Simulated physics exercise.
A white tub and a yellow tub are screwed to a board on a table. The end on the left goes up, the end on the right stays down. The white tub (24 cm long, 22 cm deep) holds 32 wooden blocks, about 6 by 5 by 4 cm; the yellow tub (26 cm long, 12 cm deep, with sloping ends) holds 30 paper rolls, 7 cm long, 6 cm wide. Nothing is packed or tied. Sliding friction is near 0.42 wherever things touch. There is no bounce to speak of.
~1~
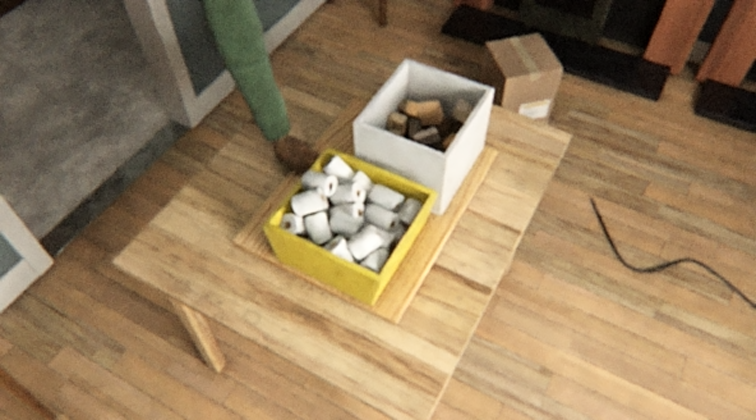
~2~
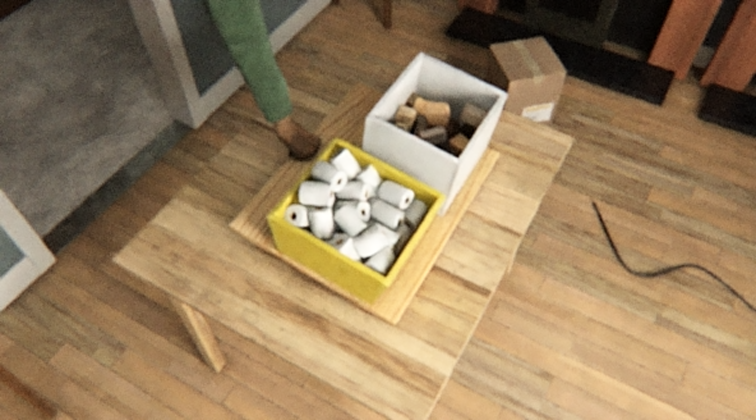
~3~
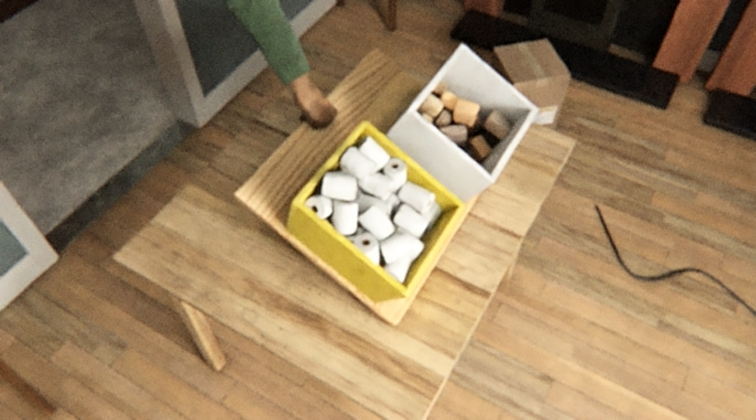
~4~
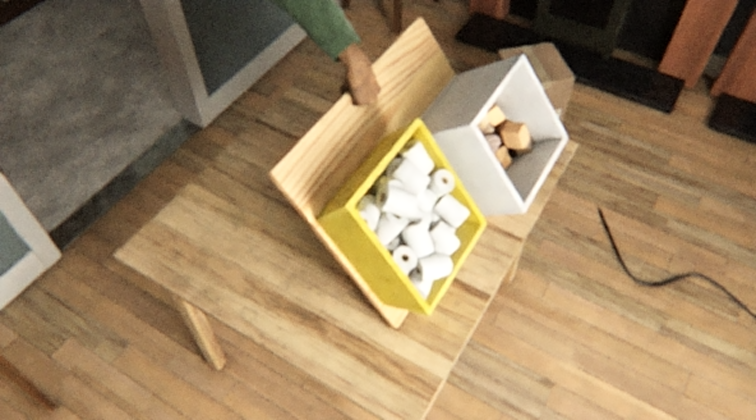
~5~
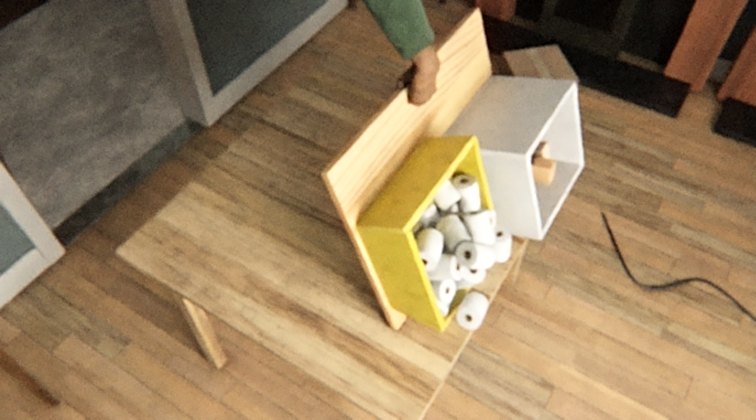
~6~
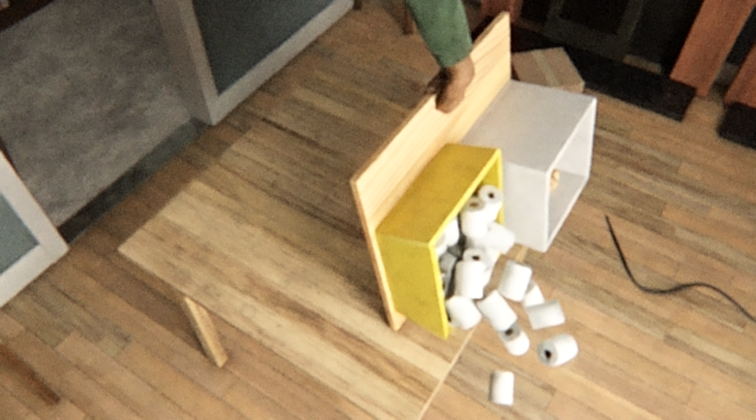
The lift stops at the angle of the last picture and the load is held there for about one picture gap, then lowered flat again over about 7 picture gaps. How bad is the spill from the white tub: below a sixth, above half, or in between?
Less than a sixth of the wooden blocks leave the white tub.
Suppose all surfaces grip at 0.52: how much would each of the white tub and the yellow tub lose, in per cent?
In that case white tub 20, yellow tub 60 per cent.
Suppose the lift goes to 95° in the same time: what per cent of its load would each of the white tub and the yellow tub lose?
Then white tub 20, yellow tub 100 per cent.
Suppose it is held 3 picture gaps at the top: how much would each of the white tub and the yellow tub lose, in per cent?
In that case white tub 0, yellow tub 70 per cent.
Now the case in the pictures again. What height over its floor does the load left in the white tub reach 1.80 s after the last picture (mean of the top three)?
Some 16 cm.
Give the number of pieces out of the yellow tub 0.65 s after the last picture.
About: Yellow tub 20.
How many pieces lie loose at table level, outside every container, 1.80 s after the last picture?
Some 1 pieces.
Then, 0.29 s after the last picture, tilt 77°; white tub 32 in, 0 out and yellow tub 14 in, 16 out.
Then, 0.65 s after the last picture, tilt 45°; white tub 32 in, 0 out and yellow tub 11 in, 19 out.
Then, 1.15 s after the last picture, tilt 1°; white tub 32 in, 0 out and yellow tub 10 in, 20 out.
When it is over (1.80 s after the last picture), white tub 32 in, 0 out and yellow tub 10 in, 20 out. Asked share, 0 of 32, 0 per cent.
